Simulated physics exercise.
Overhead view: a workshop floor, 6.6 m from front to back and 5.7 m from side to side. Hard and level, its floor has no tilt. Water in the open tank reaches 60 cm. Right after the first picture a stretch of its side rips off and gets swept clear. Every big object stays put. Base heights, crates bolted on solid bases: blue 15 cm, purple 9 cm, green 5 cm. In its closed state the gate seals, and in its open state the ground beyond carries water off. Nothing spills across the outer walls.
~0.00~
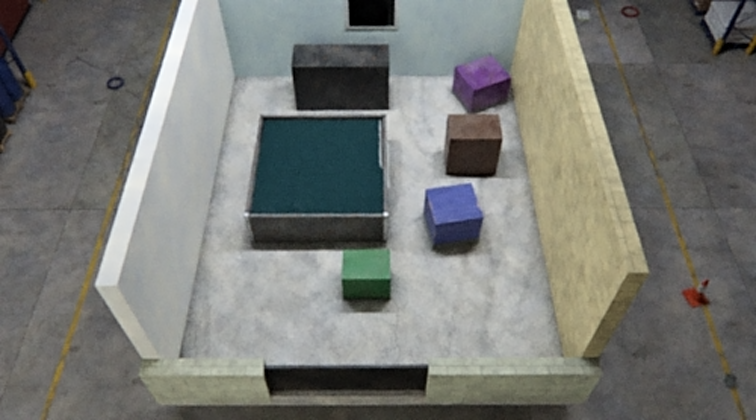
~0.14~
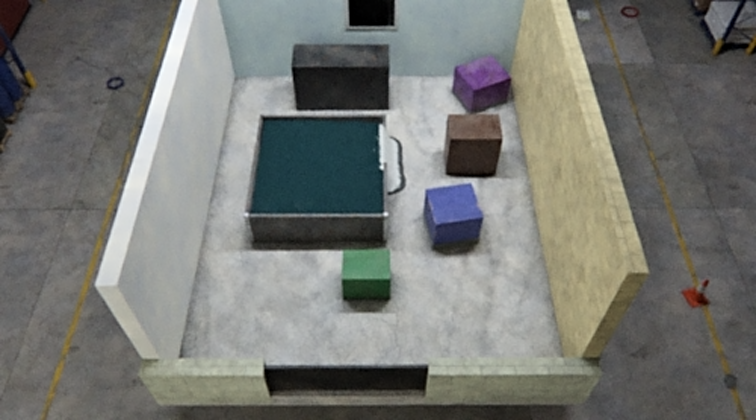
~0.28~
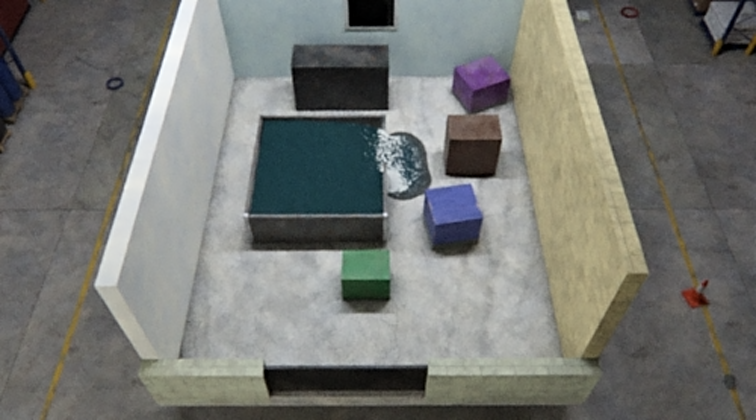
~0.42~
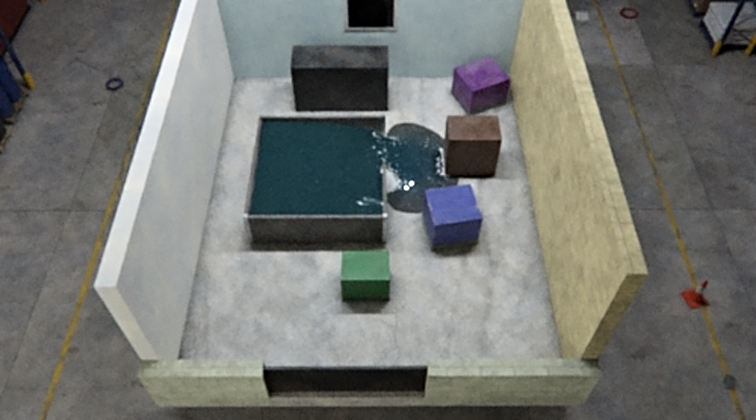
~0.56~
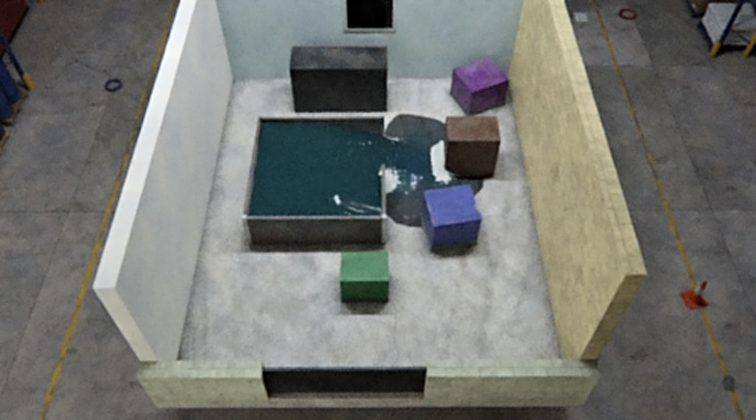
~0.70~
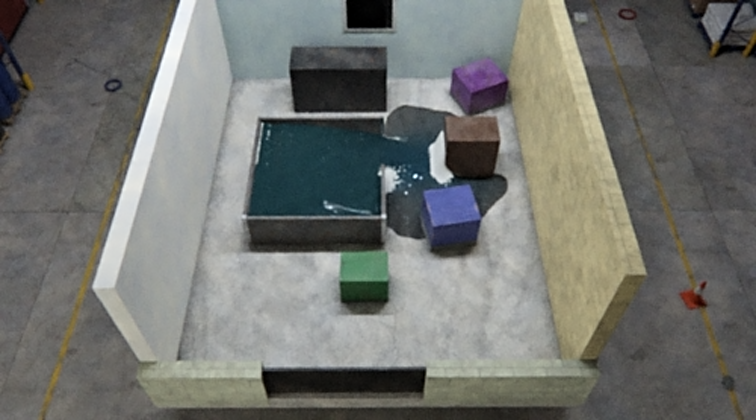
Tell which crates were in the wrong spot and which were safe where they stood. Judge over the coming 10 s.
Blue crate wrong spot, purple crate wrong spot, green crate wrong spot.
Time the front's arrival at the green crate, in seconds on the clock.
Arrival time, green: 2.4 s.
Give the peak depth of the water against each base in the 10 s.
Measured in centimetres, that comes to blue 25, purple 36 and green 9.
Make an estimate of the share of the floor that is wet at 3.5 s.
50 %.
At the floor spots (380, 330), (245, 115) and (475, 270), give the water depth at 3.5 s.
Roughly 1, 0, 1 cm.
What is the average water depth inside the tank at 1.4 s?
It averages close to 44 centimetres.
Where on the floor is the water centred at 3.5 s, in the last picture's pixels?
Around (392, 172).
After 1.4 s water covers 20 % of the floor and is deepest (46 cm) near (433, 167); blue plinth reached, purple plinth reached, green plinth not reached.
After 2.2 s water covers 35 % of the floor and is deepest (40 cm) near (433, 167); blue plinth reached, purple plinth reached, green plinth not reached.
After 3.5 s water covers 50 % of the floor and is deepest (38 cm) near (506, 81); blue plinth reached, purple plinth reached, green plinth reached.
After 6.0 s water covers 80 % of the floor and is deepest (22 cm) near (418, 81); blue plinth reached, purple plinth reached, green plinth reached.
After 10.0 s water covers 100 % of the floor and is deepest (14 cm) near (173, 383); highest at the blue plinth 25 cm, highest at the purple plinth 36 cm, highest at the green plinth 9 cm.
